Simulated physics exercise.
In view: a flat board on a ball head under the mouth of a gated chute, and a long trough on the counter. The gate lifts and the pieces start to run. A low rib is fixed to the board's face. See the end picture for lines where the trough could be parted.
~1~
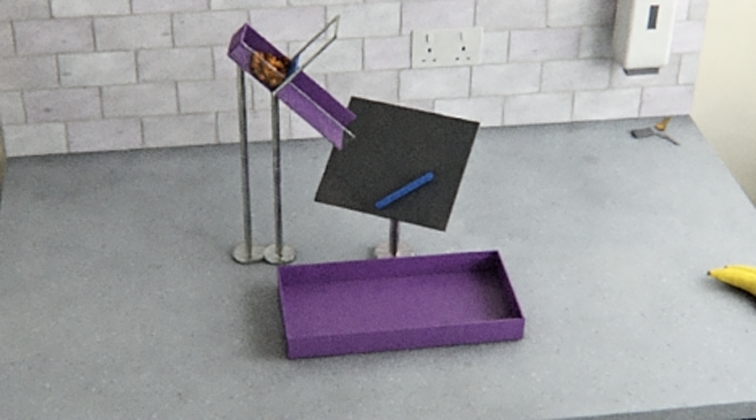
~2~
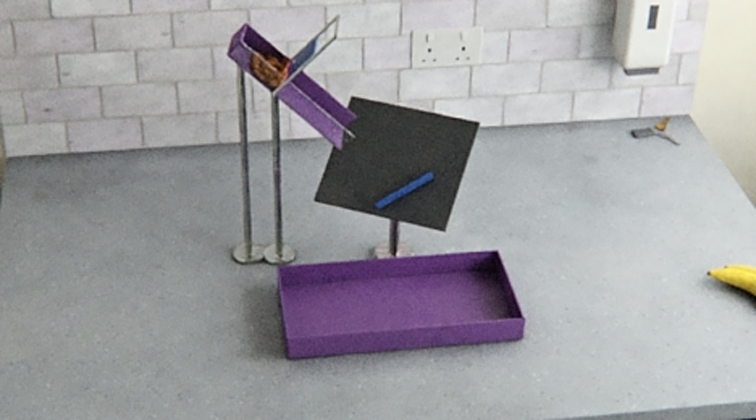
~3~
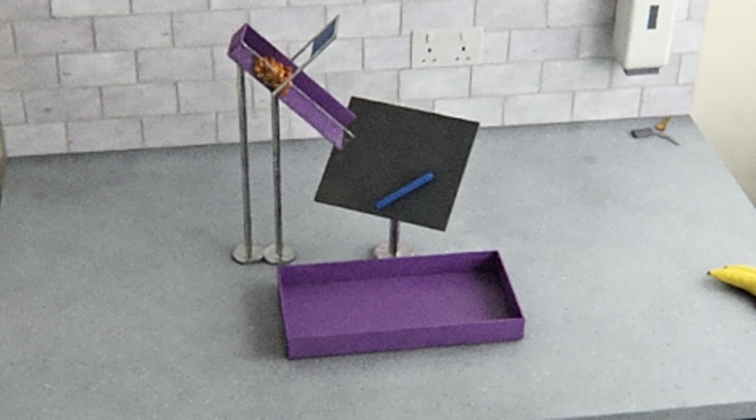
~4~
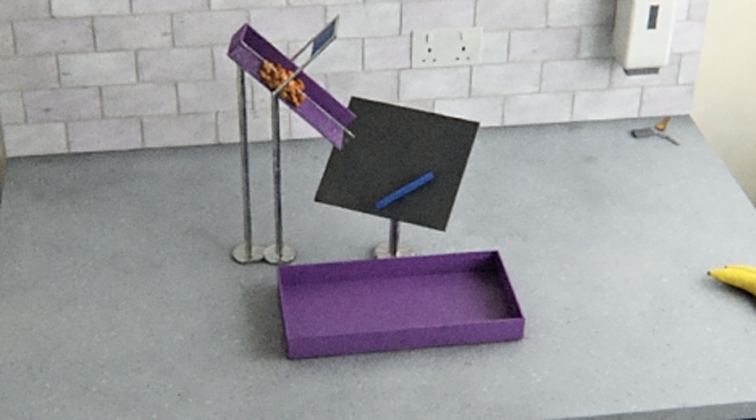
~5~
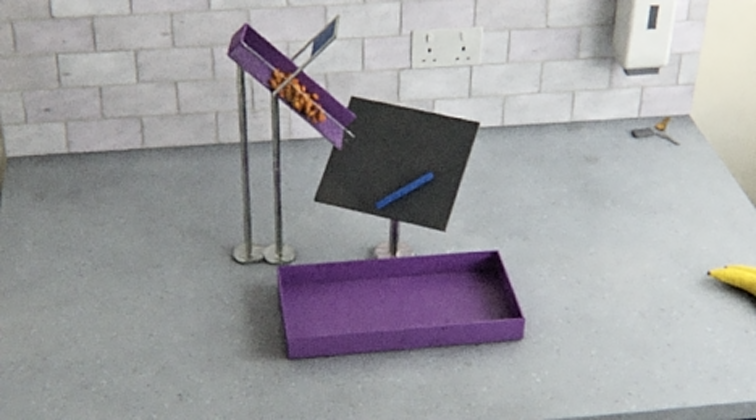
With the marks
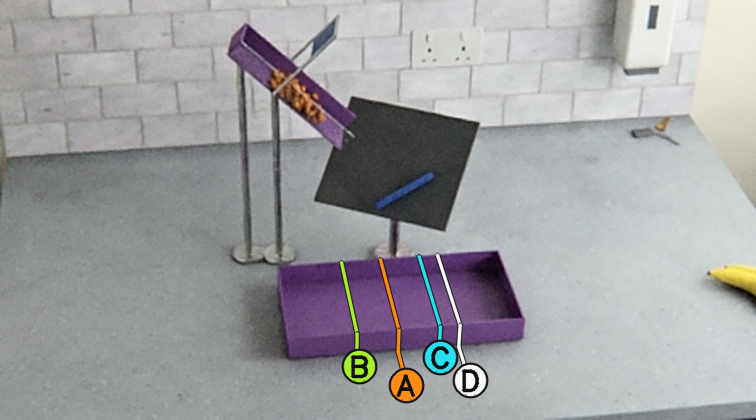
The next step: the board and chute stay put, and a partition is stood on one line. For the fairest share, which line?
B is best.
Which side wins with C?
The left side.
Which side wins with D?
More lands on the left.
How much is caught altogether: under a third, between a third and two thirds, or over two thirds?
Over two thirds.
On the marked copy, line A crosses the front rim at (398, 329); line B crosses the front rim at (356, 332); line C crosses the front rim at (440, 326); line D crosses the front rim at (459, 324).
With A, of what is caught, nearly all on the left of the divider, a stray few on the right.
With B, of what is caught, about a third on the left of the divider, about two thirds on the right.
With C, of what is caught, all on the left of the divider, none on the right.
With D, of what is caught, all on the left of the divider, none on the right.
